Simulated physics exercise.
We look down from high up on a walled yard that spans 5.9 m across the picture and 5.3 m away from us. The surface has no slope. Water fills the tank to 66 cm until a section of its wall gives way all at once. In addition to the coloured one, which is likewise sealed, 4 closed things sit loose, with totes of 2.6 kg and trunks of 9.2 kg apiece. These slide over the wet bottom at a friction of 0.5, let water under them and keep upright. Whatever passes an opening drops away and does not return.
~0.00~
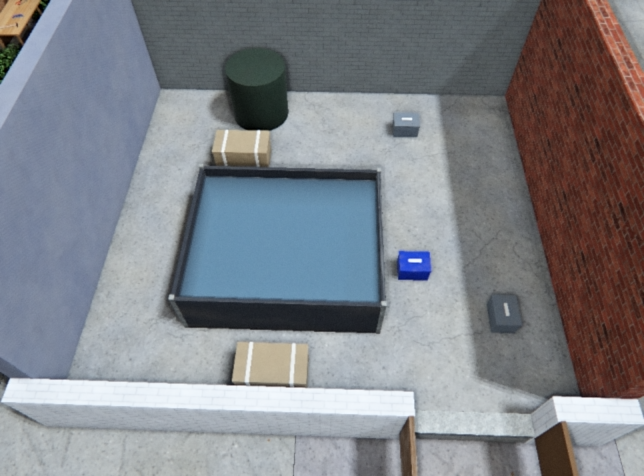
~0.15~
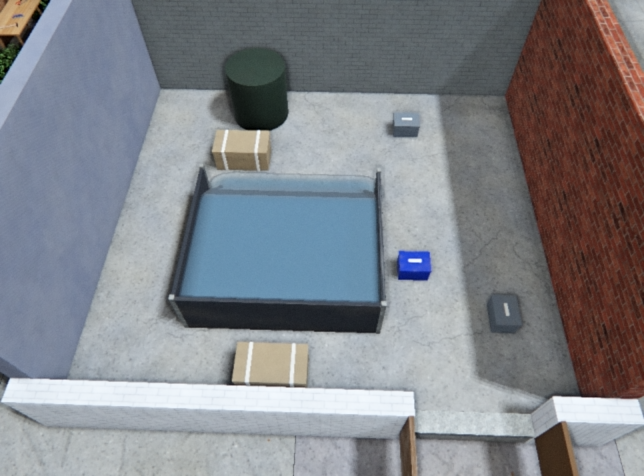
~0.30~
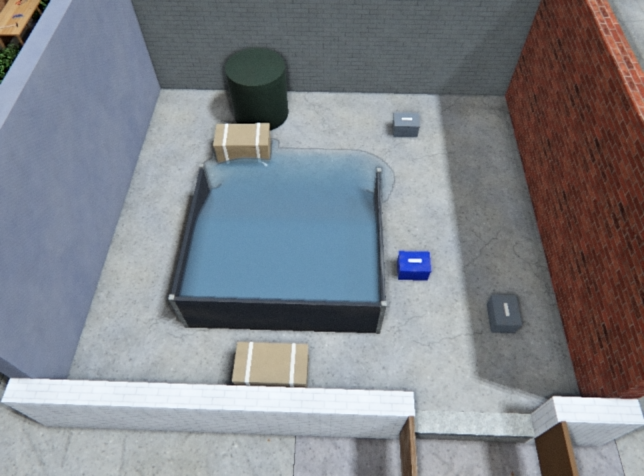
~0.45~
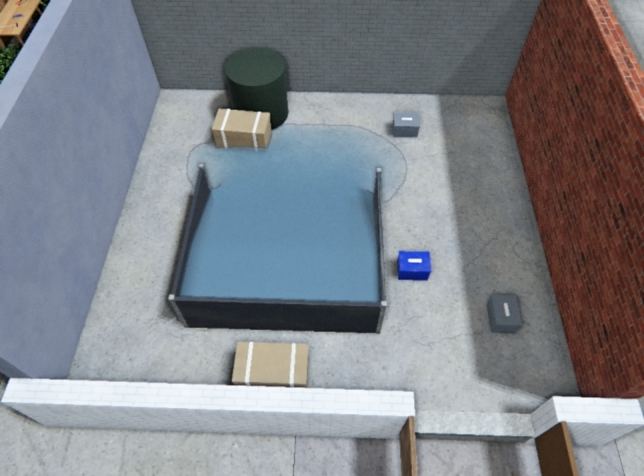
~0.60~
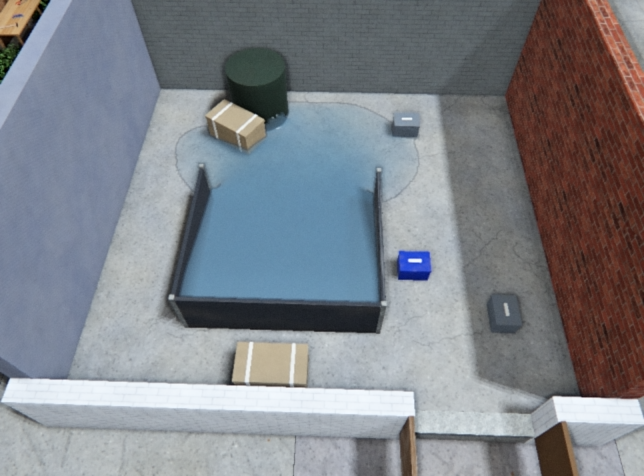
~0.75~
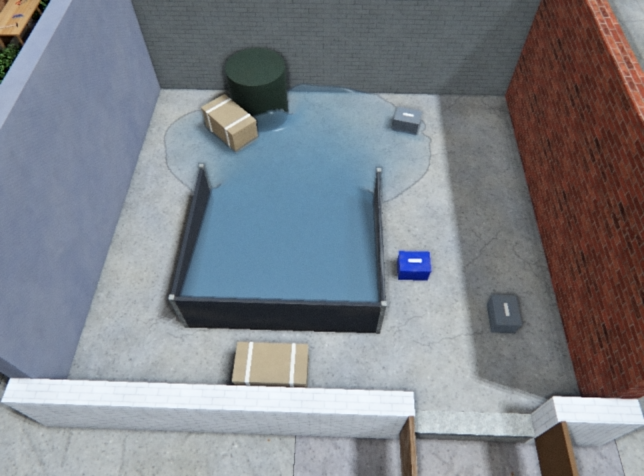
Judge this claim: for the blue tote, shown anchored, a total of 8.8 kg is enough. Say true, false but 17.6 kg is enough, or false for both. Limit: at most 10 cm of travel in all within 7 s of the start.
In all likelihood, going heavy is essential.
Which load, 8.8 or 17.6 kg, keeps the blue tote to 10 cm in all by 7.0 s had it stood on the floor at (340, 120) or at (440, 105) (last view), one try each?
First spot: No mass works; second spot: No mass works.
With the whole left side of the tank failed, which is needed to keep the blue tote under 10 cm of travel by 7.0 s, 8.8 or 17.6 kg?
Under that change, the lighter pick does it.
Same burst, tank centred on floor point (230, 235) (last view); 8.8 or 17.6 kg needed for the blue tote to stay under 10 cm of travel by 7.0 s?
Then, put simply, the heavier one is needed.
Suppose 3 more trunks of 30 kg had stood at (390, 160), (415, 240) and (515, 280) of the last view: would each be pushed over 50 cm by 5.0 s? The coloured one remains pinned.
Going through them in turn, the answers are too far, not too far and too far.
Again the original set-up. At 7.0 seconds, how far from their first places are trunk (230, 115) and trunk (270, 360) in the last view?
140 cm, 80 cm.
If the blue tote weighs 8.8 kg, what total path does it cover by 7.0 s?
Total path: Approx. 30 cm.
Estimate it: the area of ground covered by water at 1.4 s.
The covered patch comes to about 15 m2.
After 1.4 s the blue tote would be 0 cm from its start with 8.8 kg and 0 cm from its start with 17.6 kg; 0 cm of water round it then.
After 3.1 s the blue tote would be 0 cm from its start with 8.8 kg and 0 cm from its start with 17.6 kg; 0 cm of water round it then.
After 4.9 s the blue tote would be 1 cm from its start with 8.8 kg and 0 cm from its start with 17.6 kg; 4 cm of water round it then.
After 7.0 s the blue tote would be 25 cm from its start with 8.8 kg and 0 cm from its start with 17.6 kg; 5 cm of water round it then.
